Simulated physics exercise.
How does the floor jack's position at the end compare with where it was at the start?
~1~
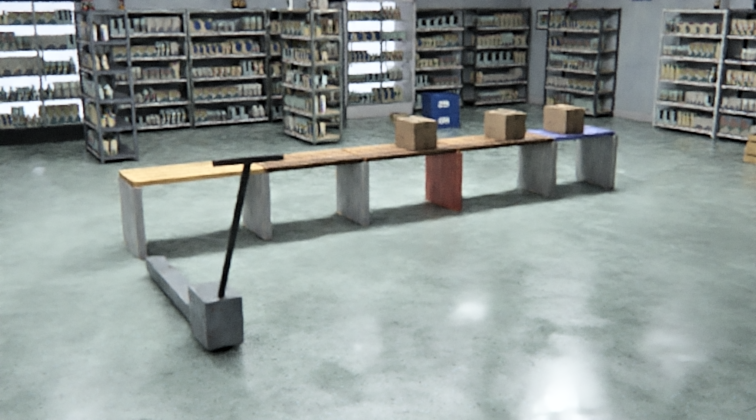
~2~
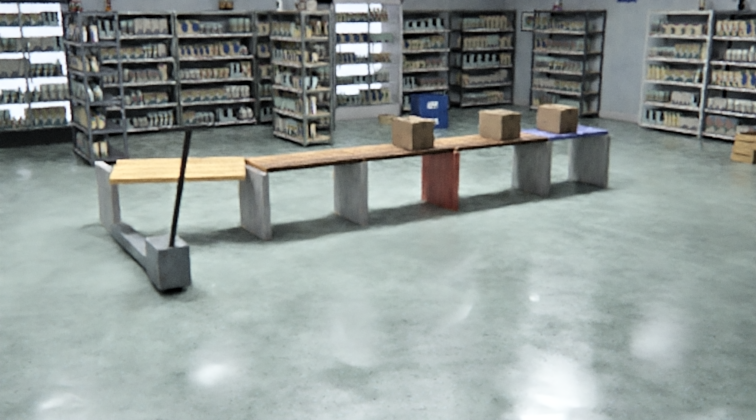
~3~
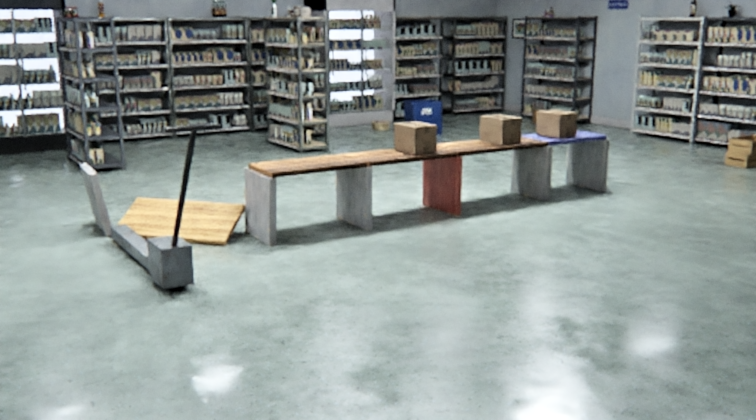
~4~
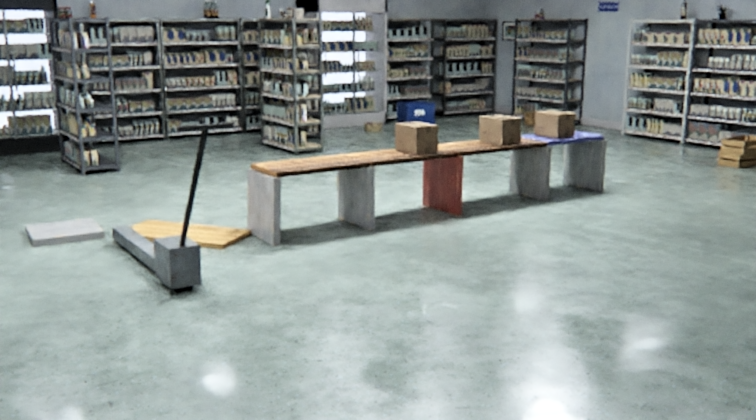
It ends up farther left and farther back, beside the fallen yellow board, having started nearer the viewer in front of the shelf's left end.
Grey floor jack knocking over the left end support of a low shelf, dropping one yellow board while the rest stands.
